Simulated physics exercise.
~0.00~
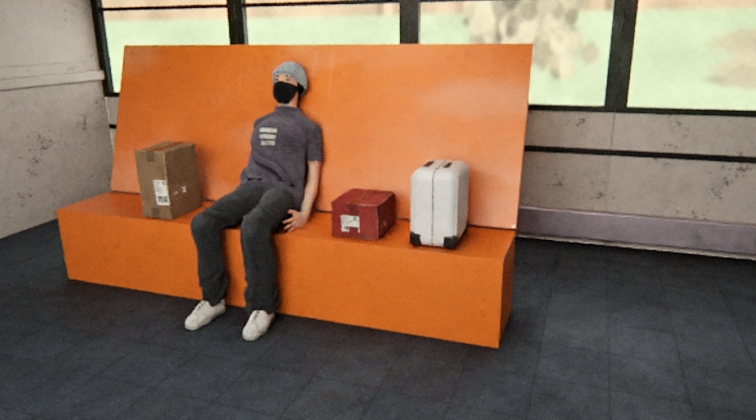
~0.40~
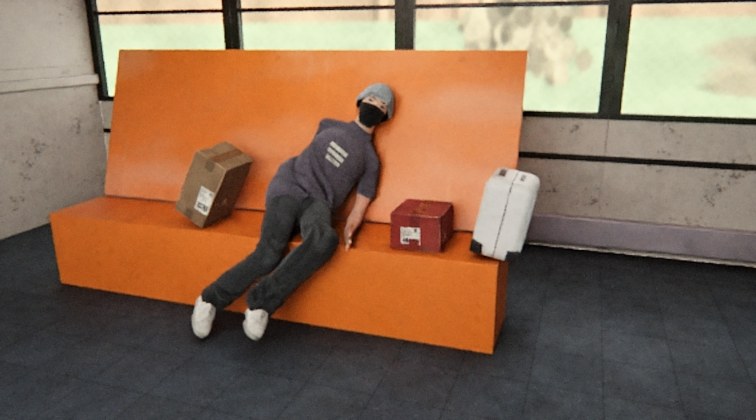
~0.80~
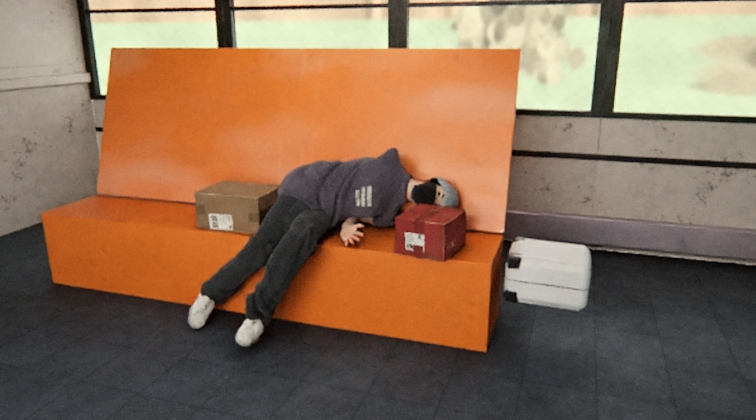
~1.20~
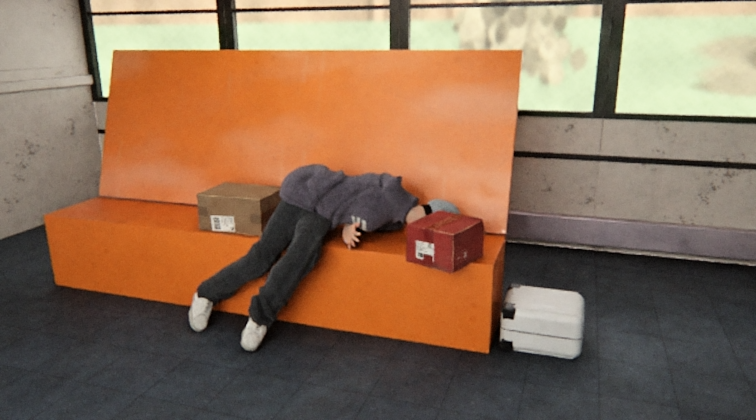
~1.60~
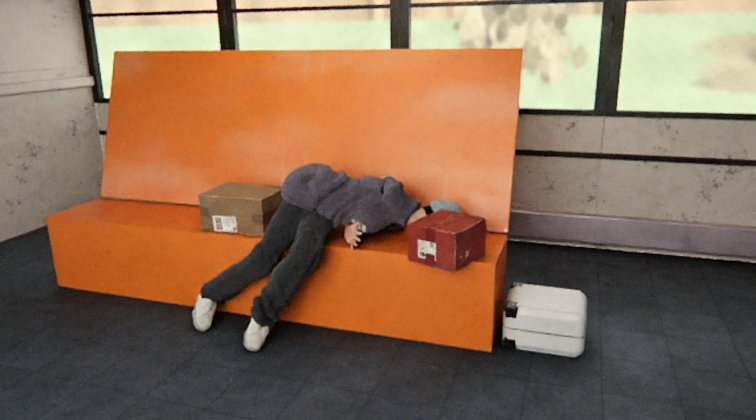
A sleeper in a grey cap and black mask slumps upright on an orange bench, with a brown pack to the left and a red carton and white case to the right. The limp body begins tipping right as the loose things slide the same way, the pack and the case leaning over. The sleeper then topples sideways onto the seat, the brown pack lands on its side, and the white case drops off the right end. At last the case lies on the floor, while the sleeper stays slumped behind the red carton, both boxes still on the bench.
